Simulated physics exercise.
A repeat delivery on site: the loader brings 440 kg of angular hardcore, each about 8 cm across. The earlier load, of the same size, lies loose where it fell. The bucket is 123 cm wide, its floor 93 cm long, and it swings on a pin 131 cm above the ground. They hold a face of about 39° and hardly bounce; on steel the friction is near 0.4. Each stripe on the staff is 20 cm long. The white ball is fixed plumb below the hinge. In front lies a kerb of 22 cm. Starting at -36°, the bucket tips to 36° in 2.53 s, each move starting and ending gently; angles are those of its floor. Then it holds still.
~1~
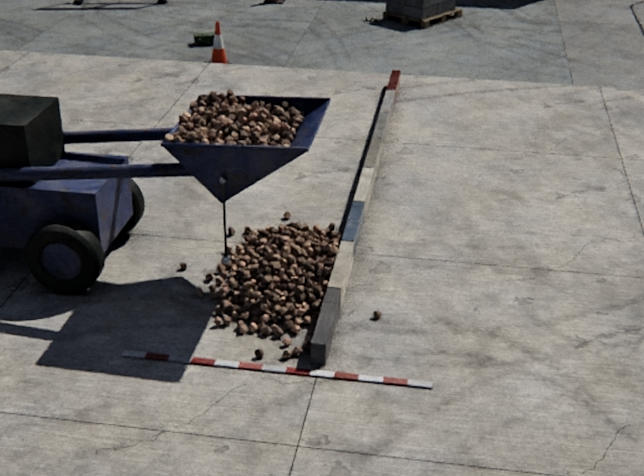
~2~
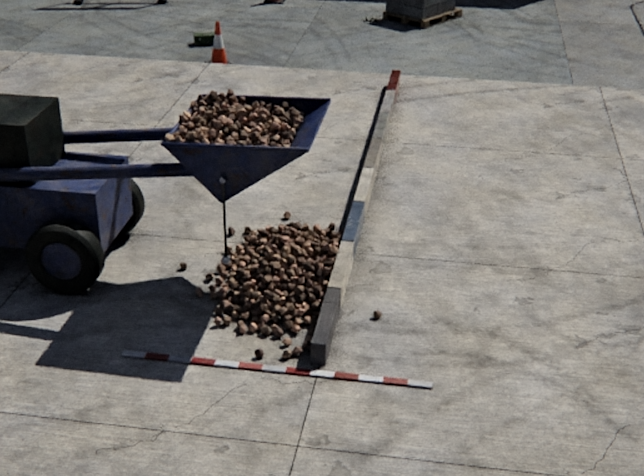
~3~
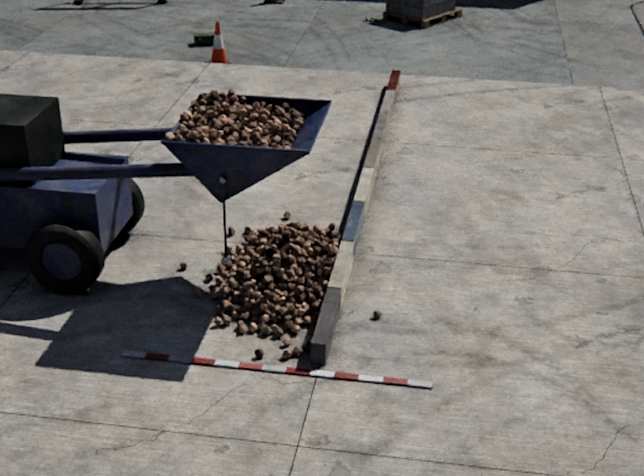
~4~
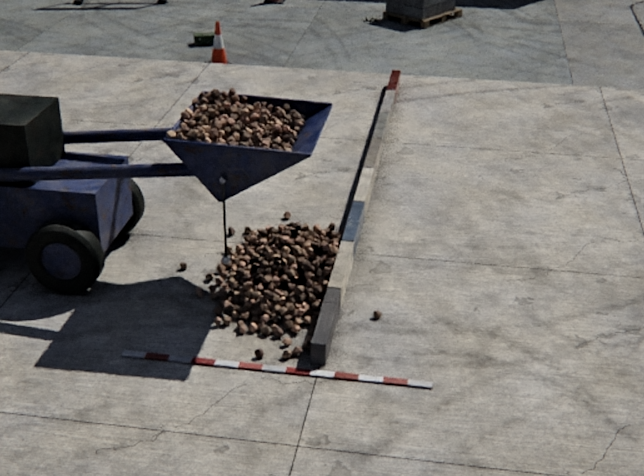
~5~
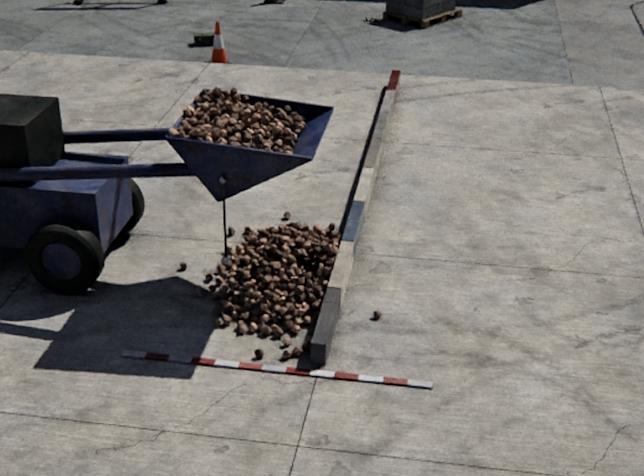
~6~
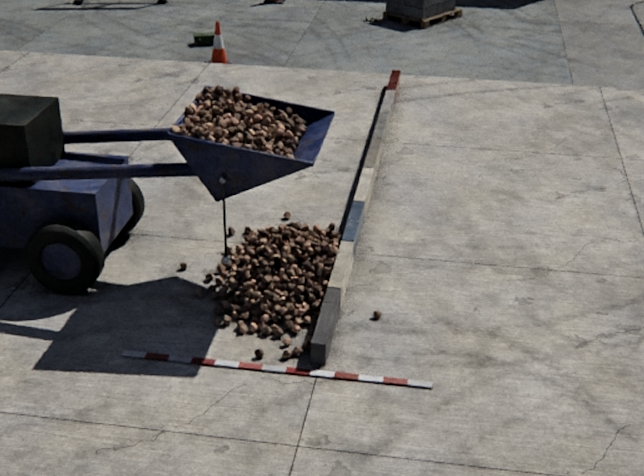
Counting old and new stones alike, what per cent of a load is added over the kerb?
Some 49 per cent is added.
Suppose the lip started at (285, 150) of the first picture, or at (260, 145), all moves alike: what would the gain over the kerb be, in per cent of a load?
Near 20 per cent from the first place, 5 from the second.
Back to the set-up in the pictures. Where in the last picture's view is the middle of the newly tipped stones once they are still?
Around (344, 271).
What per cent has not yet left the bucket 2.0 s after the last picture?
Roughly 35 per cent is still inside.
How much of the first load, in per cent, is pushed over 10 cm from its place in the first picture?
About 0 per cent.
Then, 1.3 s after the last picture the floor is at 25°; in per cent of one load, 99 in the bucket, 101 on this side of the kerb; the foremost stones are at (336, 276).
Then, 2.0 s after the last picture the floor is at 36°; in per cent of one load, 33 in the bucket, 156 on this side of the kerb, 11 over the kerb; the foremost stones are at (395, 279).
Then, 2.4 s after the last picture the floor is at 36°; in per cent of one load, 6 in the bucket, 164 on this side of the kerb, 30 over the kerb; the foremost stones are at (430, 276).
Then, 5.1 s after the last picture the floor is at 36°; in per cent of one load, 0 in the bucket, 151 on this side of the kerb, 49 over the kerb; the foremost stones are at (465, 282). Net gain over the kerb, 49.
